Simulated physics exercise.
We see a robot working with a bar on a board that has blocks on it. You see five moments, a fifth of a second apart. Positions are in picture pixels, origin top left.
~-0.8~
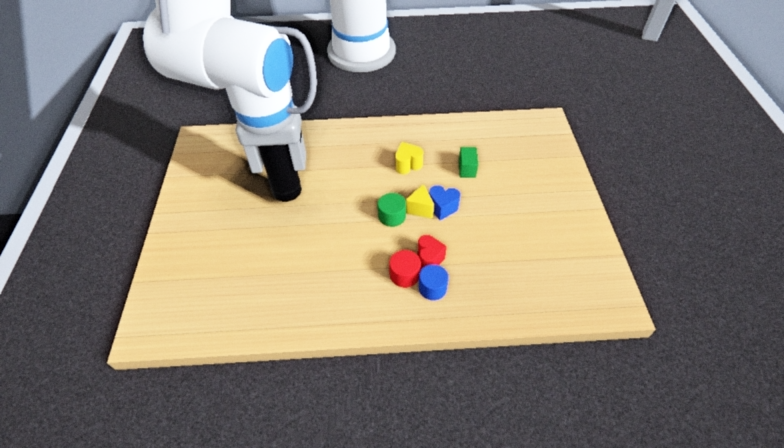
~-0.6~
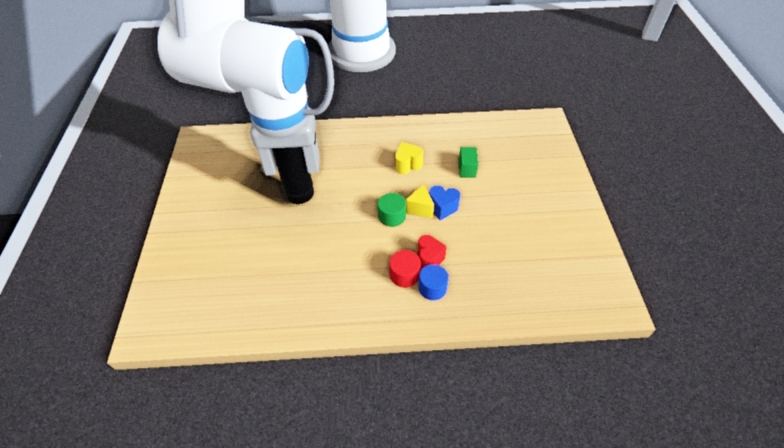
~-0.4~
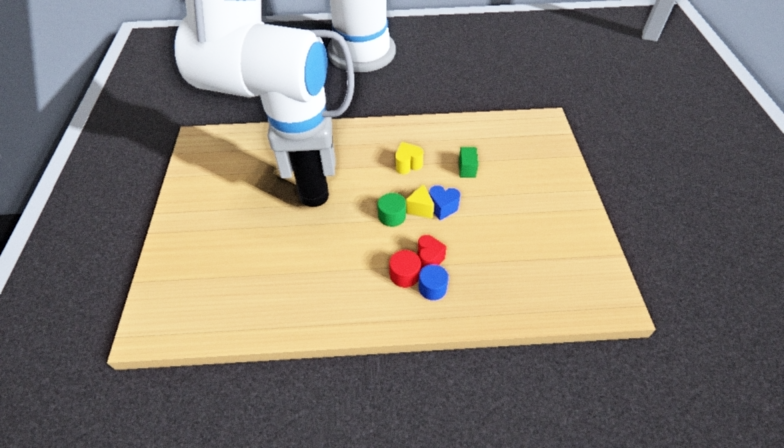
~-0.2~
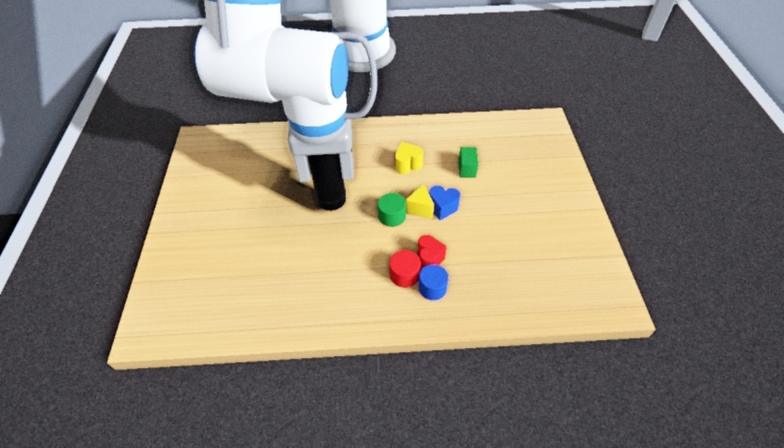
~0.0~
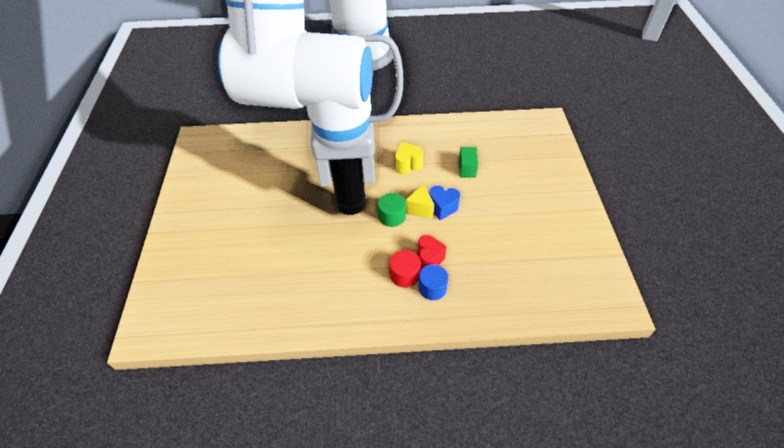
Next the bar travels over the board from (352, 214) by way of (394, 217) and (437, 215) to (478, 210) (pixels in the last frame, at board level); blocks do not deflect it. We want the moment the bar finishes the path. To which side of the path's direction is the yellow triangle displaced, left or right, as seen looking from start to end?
Pushed right.
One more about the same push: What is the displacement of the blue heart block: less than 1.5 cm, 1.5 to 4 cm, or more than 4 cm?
By the end of the path, it will have gone past 4 cm.
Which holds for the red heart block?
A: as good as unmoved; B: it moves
My answer is option A.
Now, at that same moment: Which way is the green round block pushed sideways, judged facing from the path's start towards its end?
Right.
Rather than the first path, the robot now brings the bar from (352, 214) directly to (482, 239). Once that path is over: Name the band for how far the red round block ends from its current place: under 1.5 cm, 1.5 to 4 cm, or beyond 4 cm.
It ends under 1.5 cm away.
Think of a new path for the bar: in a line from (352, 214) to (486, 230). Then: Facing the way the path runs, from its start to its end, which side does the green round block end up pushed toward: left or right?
The right-hand side.
On the path given first. One third of the way, bar at (394, 208); green round block at (423, 208); yellow triangle at (447, 199), turned 35° anticlockwise; blue heart block at (465, 190), turned 25° anticlockwise.
Two thirds of the way, bar at (439, 206); green round block at (459, 220); yellow triangle at (474, 207), turned 85° anticlockwise; blue heart block at (469, 188), turned 50° anticlockwise.
At the end, bar at (480, 200); green round block at (464, 223); yellow triangle at (501, 209), turned 15° anticlockwise; red heart block in place; blue heart block at (484, 177), turned 55° anticlockwise.
